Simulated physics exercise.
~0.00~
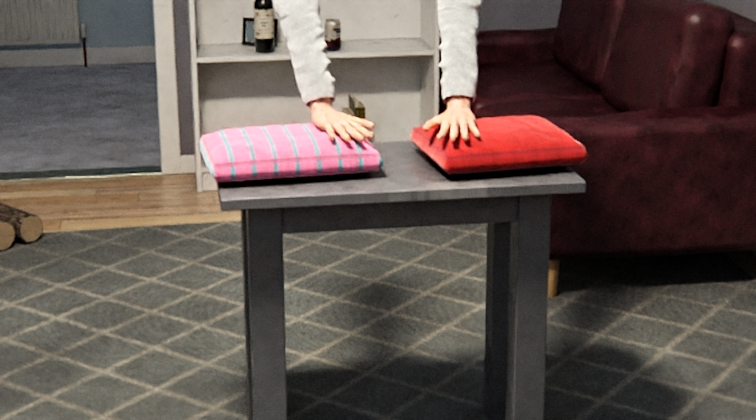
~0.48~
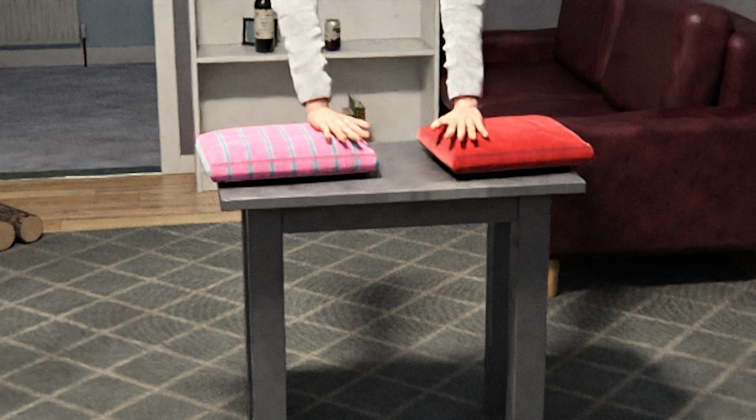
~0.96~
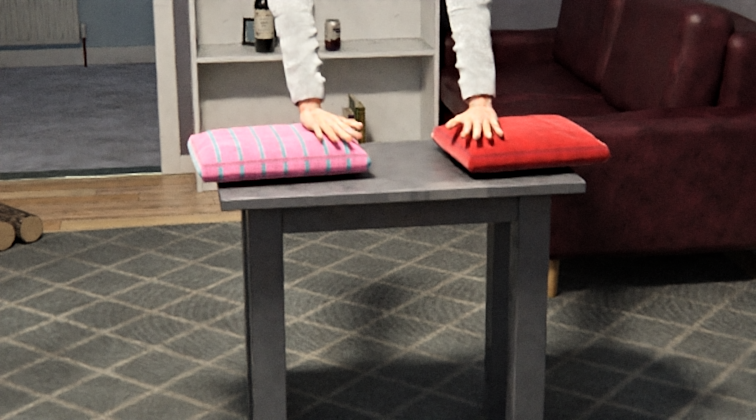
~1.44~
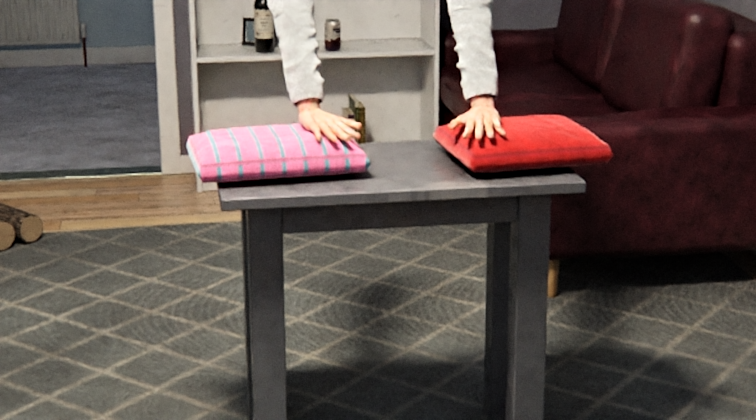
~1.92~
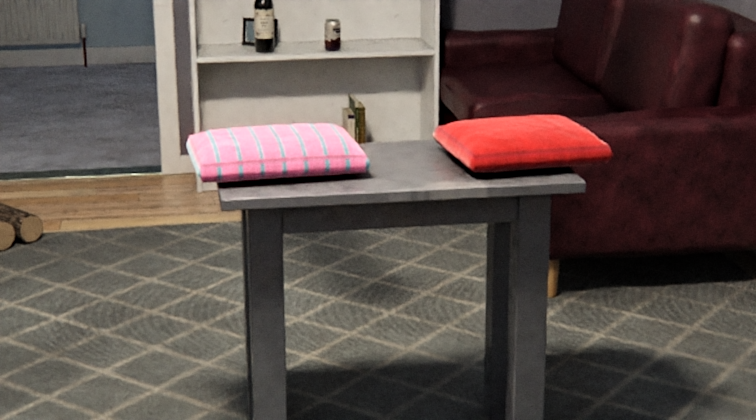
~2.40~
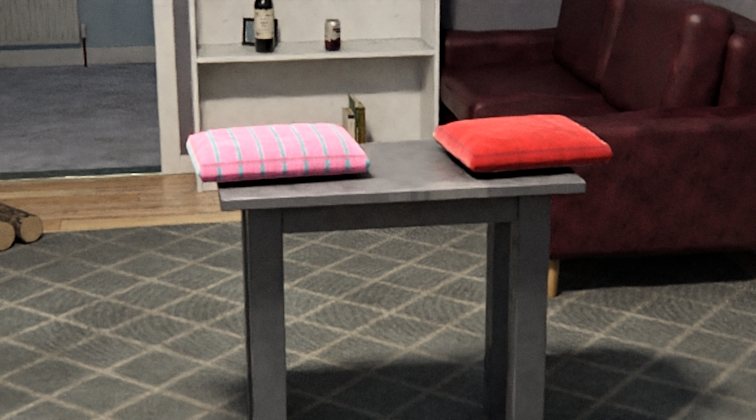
The clip opens on a dark grey table in a living room, where two hands rest on a striped pink pillow at the left and a red cushion at the right. The hands spread apart, pushing the red cushion a short way to the right, and then the pink pillow slides slightly left as the cushion continues outward. Both come to a stop near opposite ends of the tabletop, each jutting a little past the edge. The hands then let go and withdraw from view. The pillow and the cushion stay on the table, lying still.
